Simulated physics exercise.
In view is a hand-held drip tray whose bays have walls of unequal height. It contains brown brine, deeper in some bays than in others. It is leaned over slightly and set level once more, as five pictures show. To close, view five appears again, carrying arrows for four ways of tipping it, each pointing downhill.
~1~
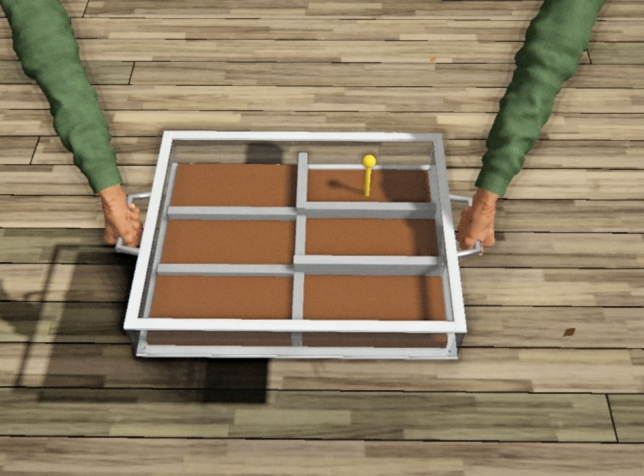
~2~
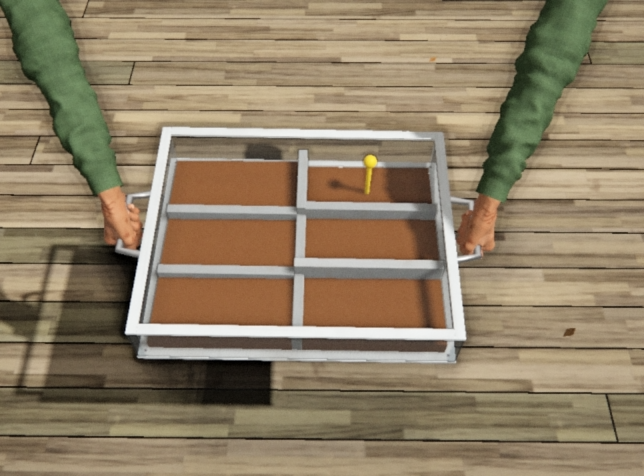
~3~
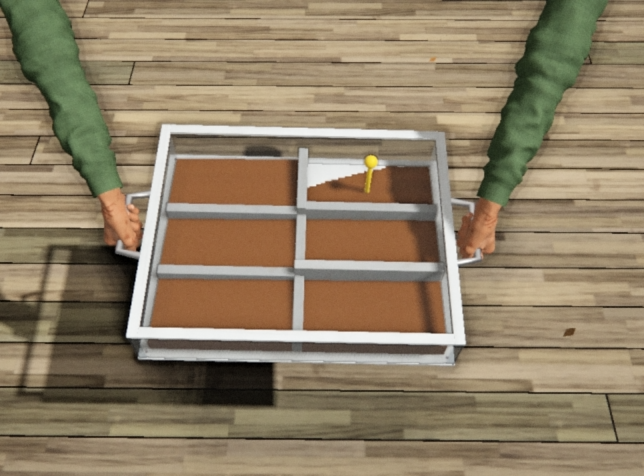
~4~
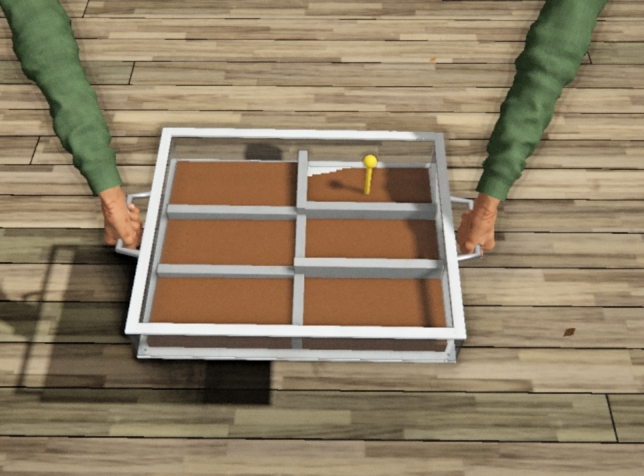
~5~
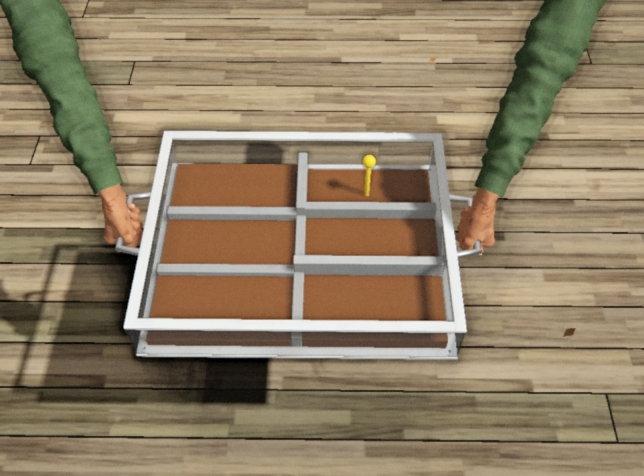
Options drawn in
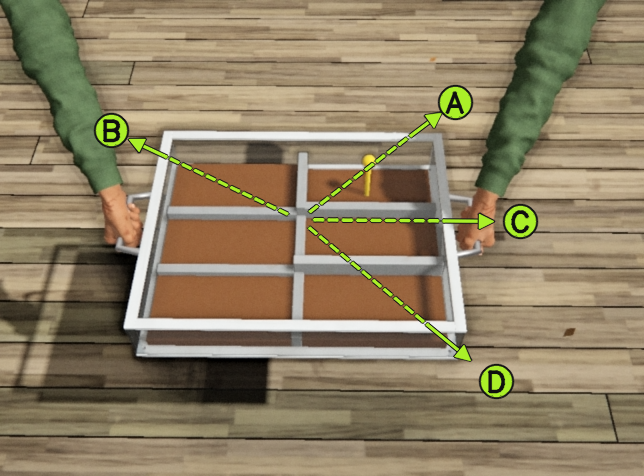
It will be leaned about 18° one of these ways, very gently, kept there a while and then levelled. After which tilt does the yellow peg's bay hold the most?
Use direction A.
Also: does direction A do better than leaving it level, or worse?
Better.
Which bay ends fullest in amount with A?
The back right bay.
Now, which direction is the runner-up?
It is C.
On the marked copy, A ends at (436, 115); B ends at (133, 141); C ends at (488, 221); D ends at (466, 356).
With A, about 33 % of the liquid ends in the peg's bay; nothing spills.
With B, about 5 % of the liquid ends in the peg's bay; about 1 % goes over the rim.
With C, about 25 % of the liquid ends in the peg's bay; nothing spills.
With D, about 5 % of the liquid ends in the peg's bay; about 2 % goes over the rim.
